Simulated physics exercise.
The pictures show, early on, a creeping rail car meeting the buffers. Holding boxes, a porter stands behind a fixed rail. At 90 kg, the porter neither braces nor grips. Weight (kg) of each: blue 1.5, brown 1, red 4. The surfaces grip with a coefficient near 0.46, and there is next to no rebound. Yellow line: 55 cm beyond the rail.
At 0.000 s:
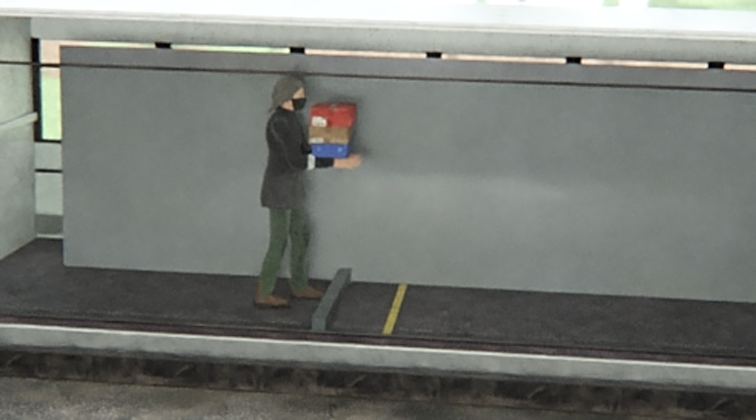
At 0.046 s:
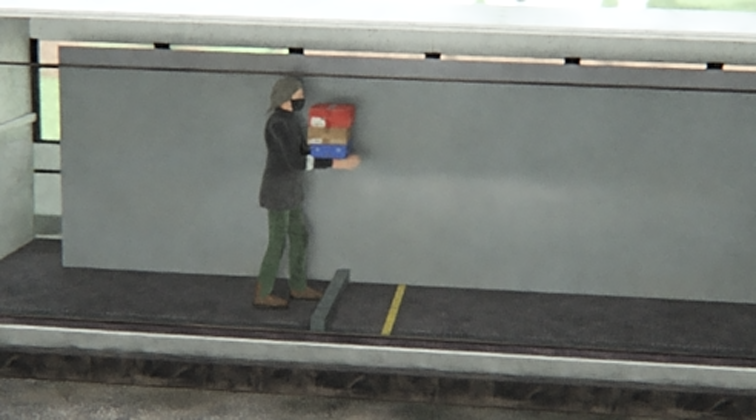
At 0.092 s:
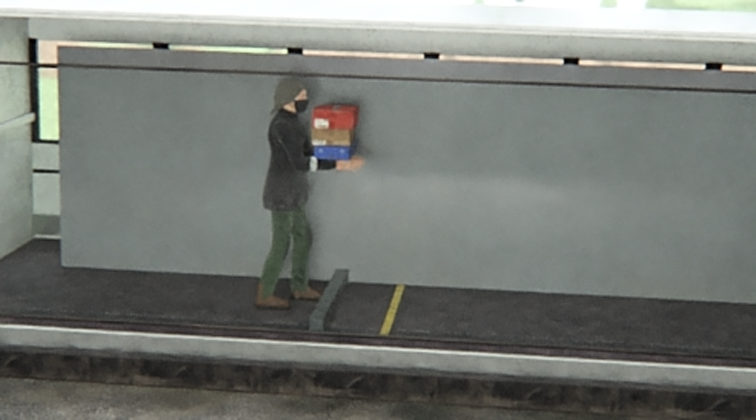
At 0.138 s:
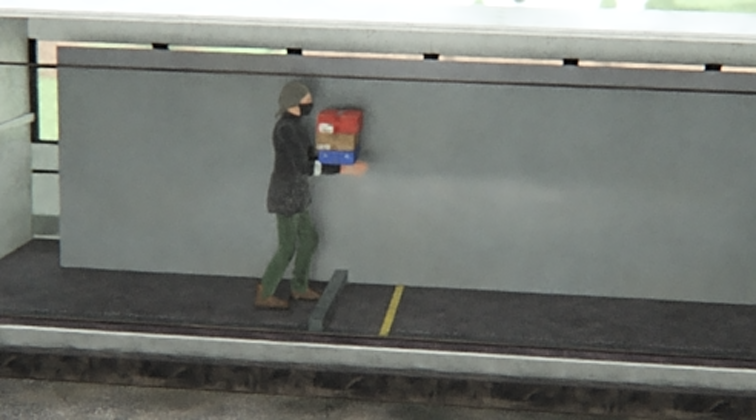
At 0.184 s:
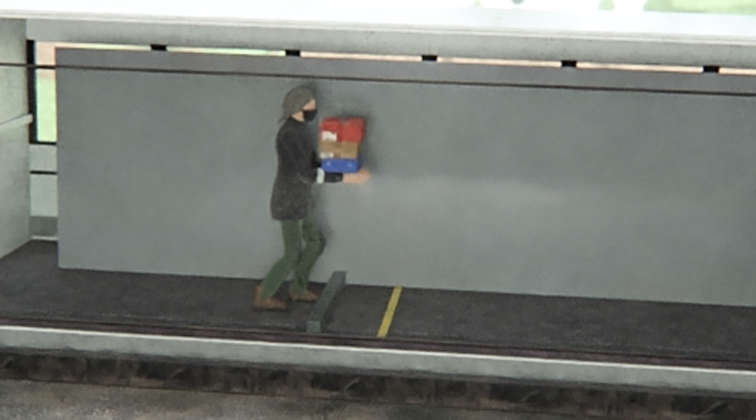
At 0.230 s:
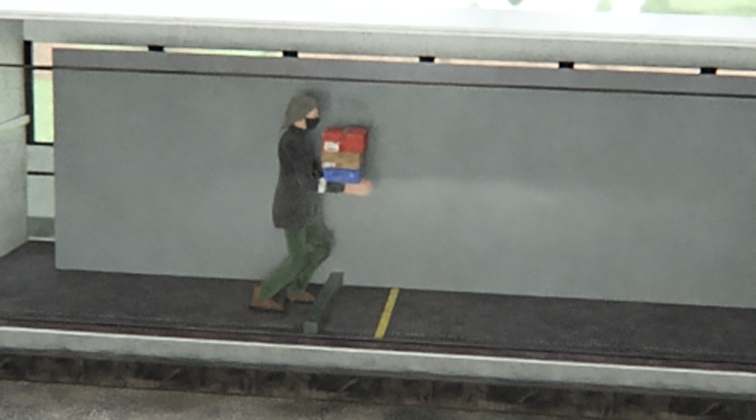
A person in a dark coat holding stacked boxes leans slightly right and dips, knees bending.
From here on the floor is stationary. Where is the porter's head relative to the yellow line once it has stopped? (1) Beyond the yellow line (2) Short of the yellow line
2.
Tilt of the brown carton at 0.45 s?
It is tilted some 15°.
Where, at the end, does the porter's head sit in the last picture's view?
I'd put it close to (356, 297) in the last view.
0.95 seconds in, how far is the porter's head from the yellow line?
Around 30 cm shy of the mark.
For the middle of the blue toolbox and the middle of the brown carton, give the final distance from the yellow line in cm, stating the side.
Both go past - the blue toolbox by 10 cm and the brown carton by 50 cm.
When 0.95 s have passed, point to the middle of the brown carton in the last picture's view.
Position, last picture: Approx. (444, 305).
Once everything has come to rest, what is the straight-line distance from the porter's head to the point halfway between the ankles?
Head to ankle midpoint comes to around 50 cm.
After 0.45 s the porter's head is 49 cm short of the yellow line, near (329, 180) in the last picture's view.
After 0.65 s the porter's head is 27 cm short of the yellow line, near (357, 258) in the last picture's view.
After 0.95 s the porter's head is 32 cm short of the yellow line, near (348, 269) in the last picture's view.
When all is still (1.9 s), blue toolbox crosses the yellow line; brown carton crosses the yellow line; red carton crosses the yellow line; porter's head stops short of the yellow line.
